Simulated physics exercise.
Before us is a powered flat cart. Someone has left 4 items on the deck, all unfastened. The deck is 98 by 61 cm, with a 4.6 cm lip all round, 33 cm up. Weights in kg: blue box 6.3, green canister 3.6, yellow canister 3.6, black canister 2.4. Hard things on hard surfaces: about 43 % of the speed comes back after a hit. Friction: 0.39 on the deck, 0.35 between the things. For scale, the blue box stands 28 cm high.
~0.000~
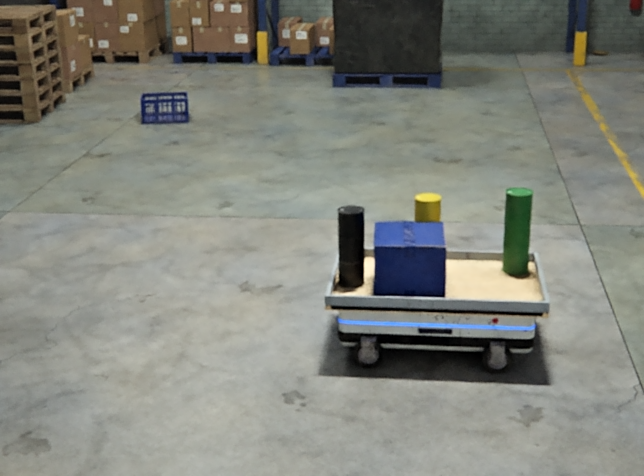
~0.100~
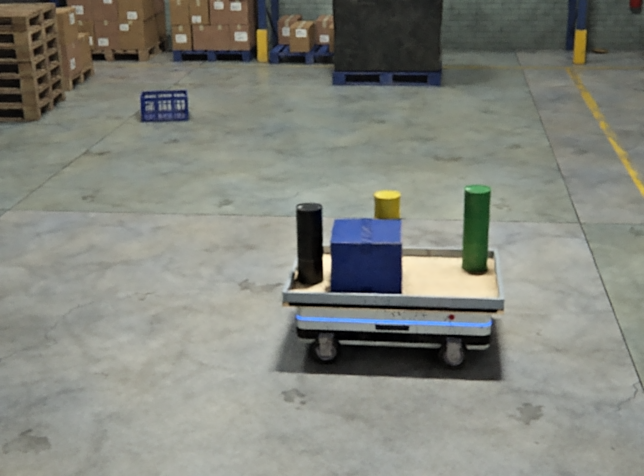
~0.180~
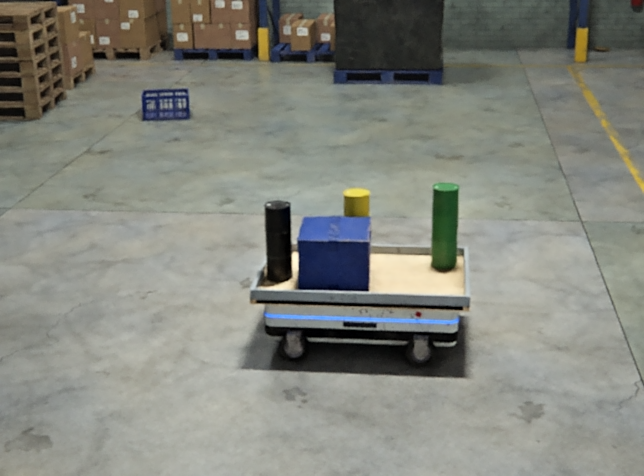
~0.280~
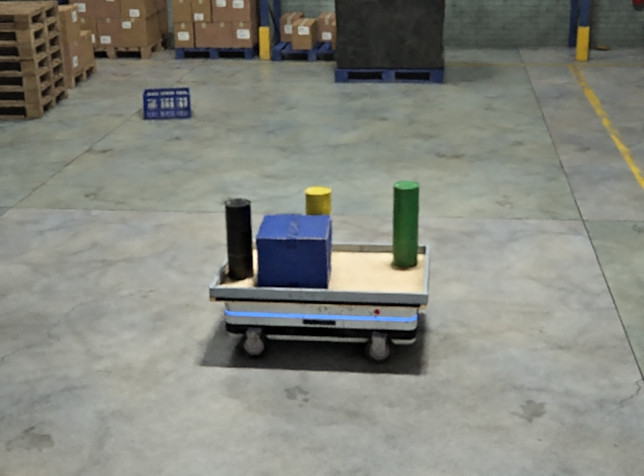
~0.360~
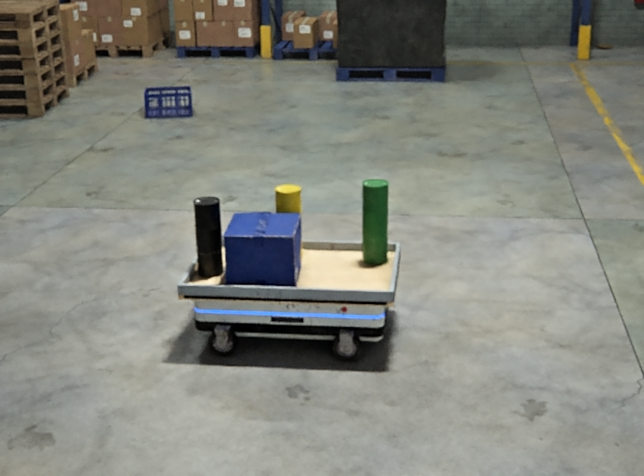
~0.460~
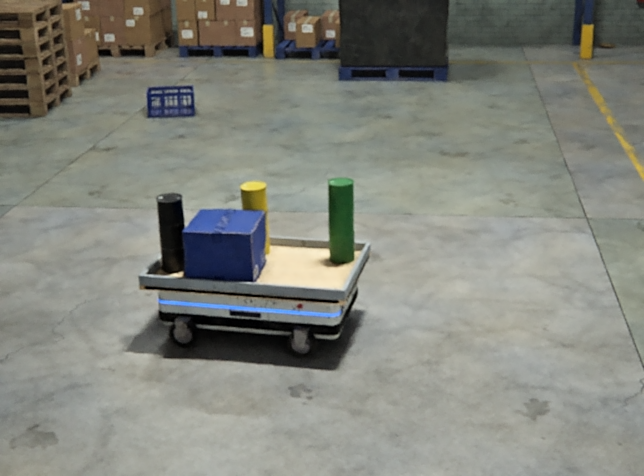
In a warehouse seen from slightly above, a low flat cart with a raised lip stands on the grey concrete floor, right of centre, with stacked pallets, boxes and a blue crate behind. On its deck are a black cylinder at left, a blue box beside it, a yellow cylinder behind and a green one at right. The cart rolls steadily leftward, turning slightly near the end, its load staying upright while the view stays almost still.
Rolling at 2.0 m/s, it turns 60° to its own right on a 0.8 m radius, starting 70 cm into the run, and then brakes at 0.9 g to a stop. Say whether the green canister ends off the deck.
The green canister stays on the cart.
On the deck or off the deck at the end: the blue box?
The blue box is still on the deck.
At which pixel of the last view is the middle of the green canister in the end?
At about (182, 195).
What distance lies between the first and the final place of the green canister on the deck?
About 42 cm.
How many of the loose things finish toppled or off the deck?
3 of them.
By 0.66 s, 132 cm covered, turned 34°; black canister now off the deck; yellow canister 11 cm from its spot; blue box 5 cm from its spot.
By 0.96 s, 191 cm covered, turned 60°; green canister tilted 39° near (211, 199); yellow canister tilted 5°; blue box 3 cm from its spot.
By 1.16 s, 206 cm covered, turned 60°, stopped; green canister on its side near (177, 208); yellow canister tilted 32°; blue box 17 cm from its spot.
By 1.56 s, 206 cm covered, turned 60°, stopped; yellow canister now off the deck; green canister on its side near (189, 196); blue box 16 cm from its spot.
When it is over (2.2 s), off the deck, yellow canister and black canister; lying over on the deck, green canister; not toppled but over 10 cm from the start, blue box. In the last view, green canister near (182, 195).
